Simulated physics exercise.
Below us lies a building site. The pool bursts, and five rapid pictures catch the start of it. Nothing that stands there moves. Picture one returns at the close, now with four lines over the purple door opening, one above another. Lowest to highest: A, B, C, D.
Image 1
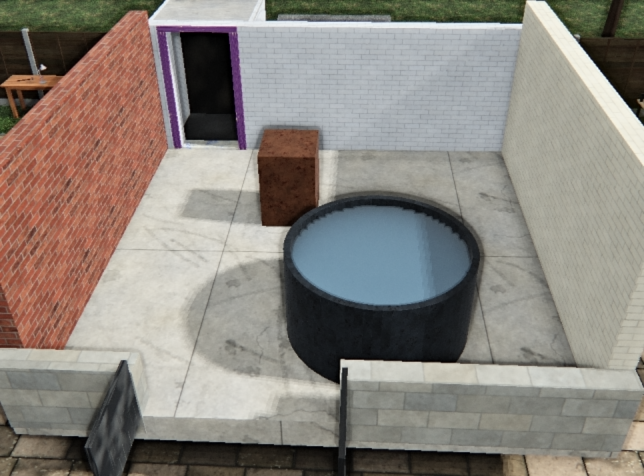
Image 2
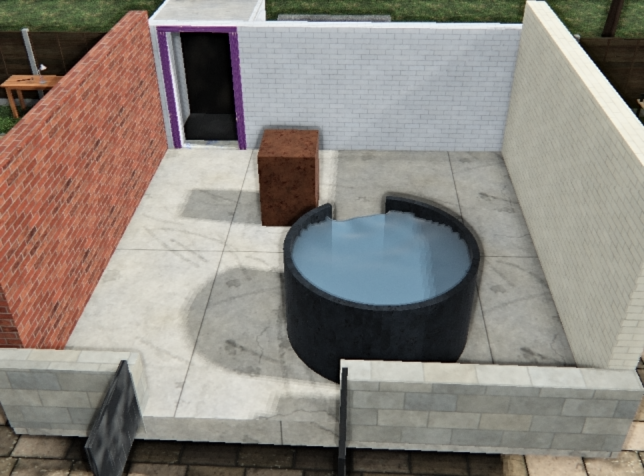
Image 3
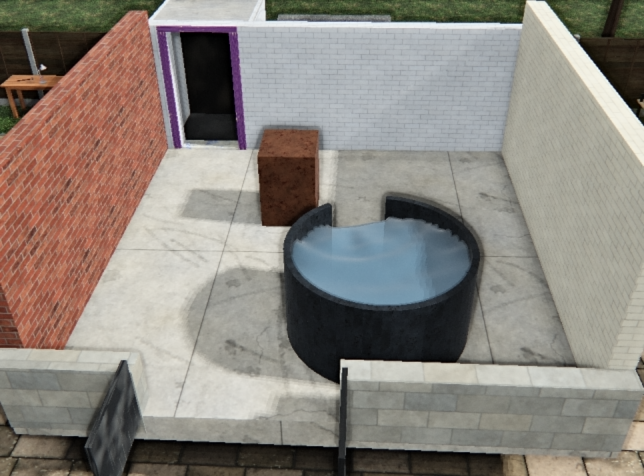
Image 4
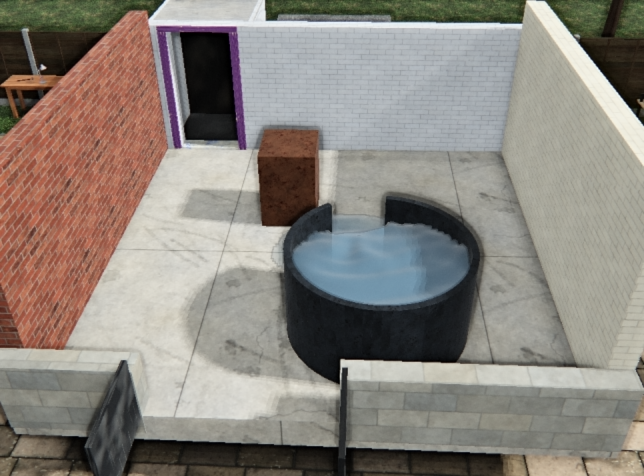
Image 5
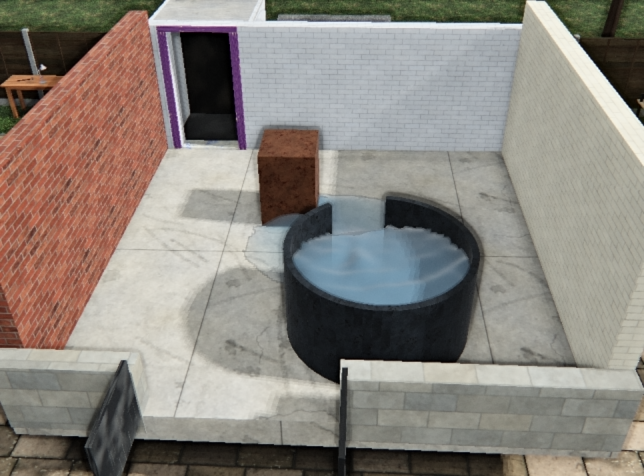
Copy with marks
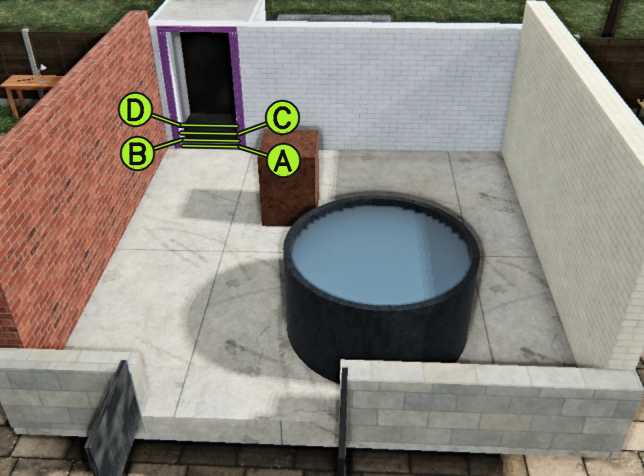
To begin with, a round black pool of still blue water stands on a walled concrete yard, near a rusty brown block. A gap opens in the pool's far rim, and the water inside dips and ripples. Water then shows on the concrete behind the pool, around the foot of the block.
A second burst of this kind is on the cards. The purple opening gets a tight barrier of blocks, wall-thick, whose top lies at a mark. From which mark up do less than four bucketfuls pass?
Take B.
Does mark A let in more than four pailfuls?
Yes, that goes wrong.
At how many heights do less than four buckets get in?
Three of the four.
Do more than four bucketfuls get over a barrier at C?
No.
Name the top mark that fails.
A.
In lime, A at (210, 146); B at (210, 140); C at (209, 133); D at (208, 125); from the bottom up A, B, C, D.
If A is chosen, about 13 bucketfuls get in.
If B is chosen, a splash gets over, under a bucket.
If C is chosen, nothing gets over.
If D is chosen, nothing gets over.
